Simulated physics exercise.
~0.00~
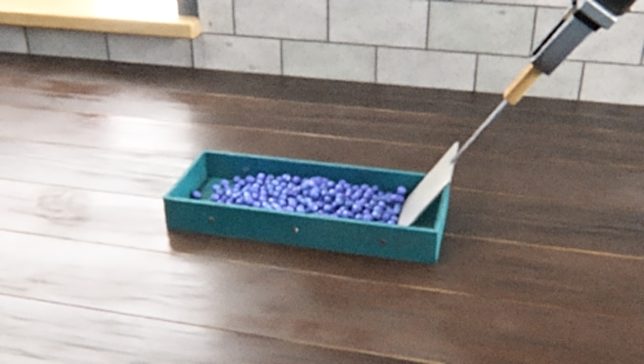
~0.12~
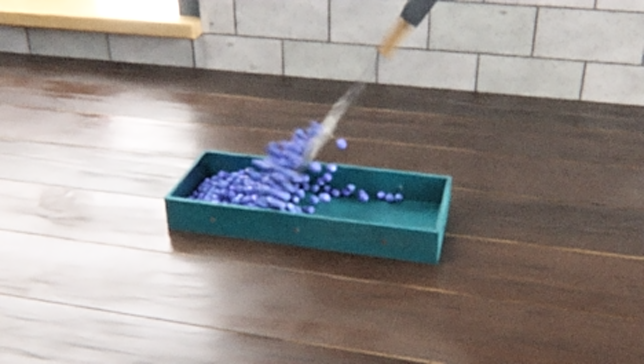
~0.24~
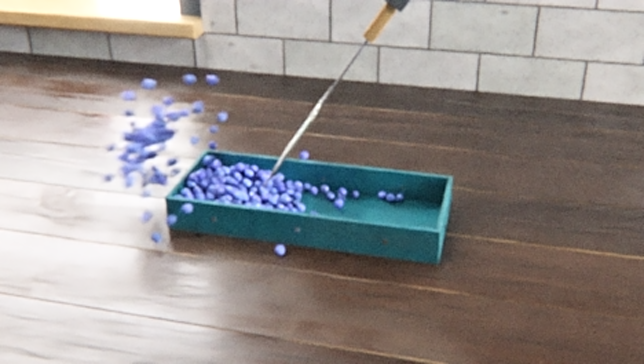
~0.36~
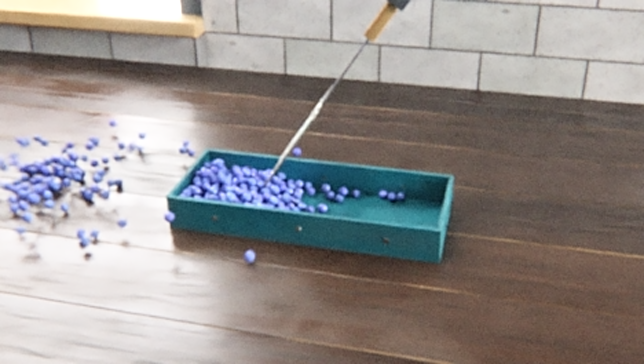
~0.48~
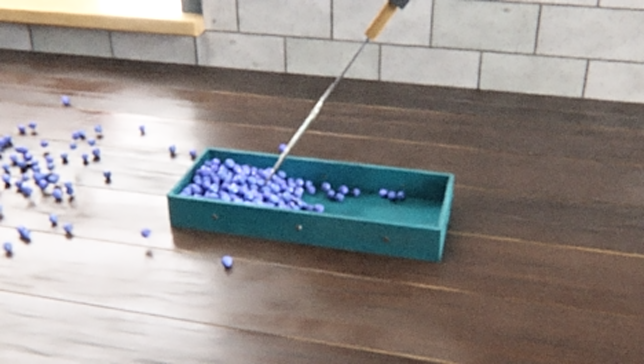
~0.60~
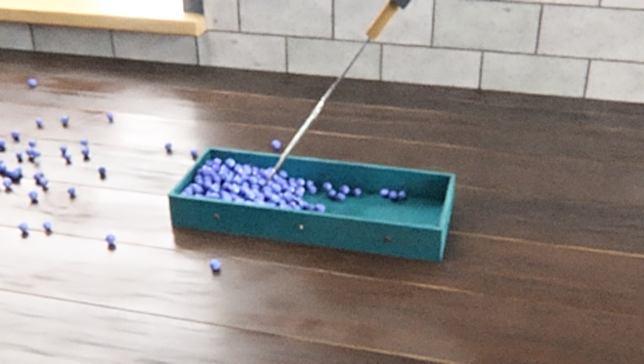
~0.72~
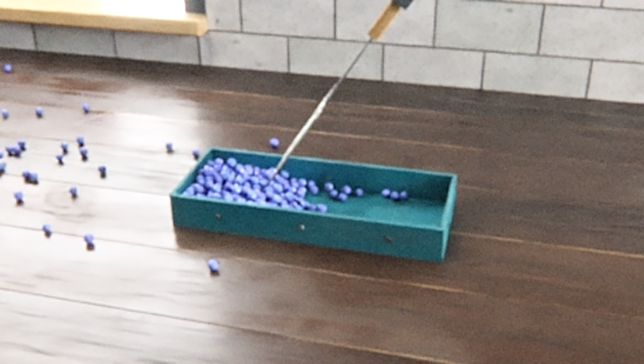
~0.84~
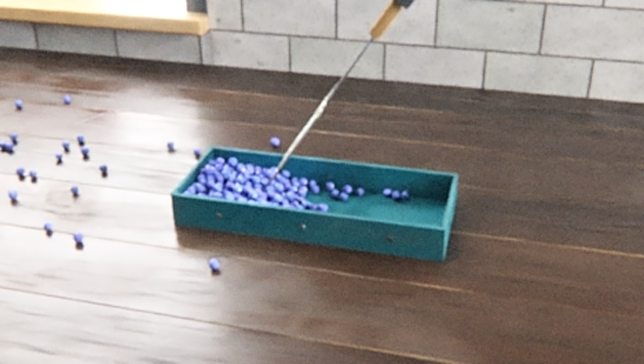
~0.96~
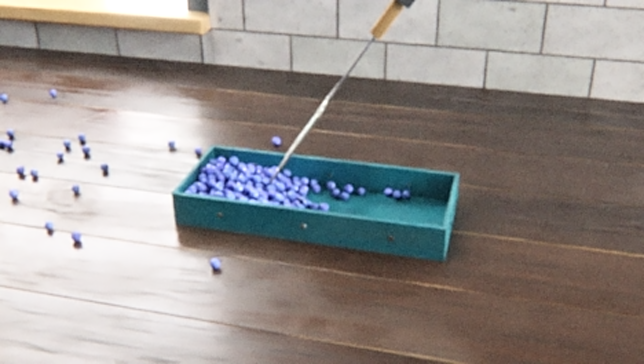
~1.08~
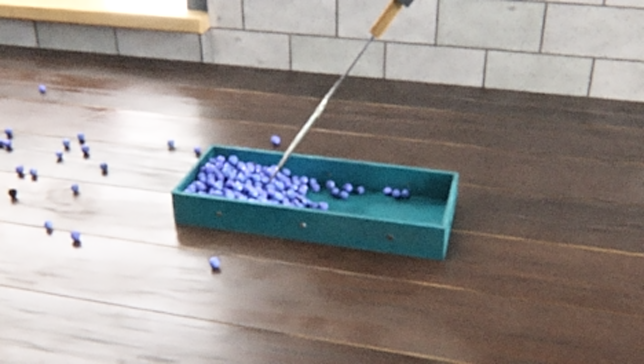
Purple-blue beads flew over the left end of a green trough when a turner held by a robot swept quickly leftward through them and stopped; the spilled ones scattered across the dark wooden table, while most stayed heaped inside against the still blade.
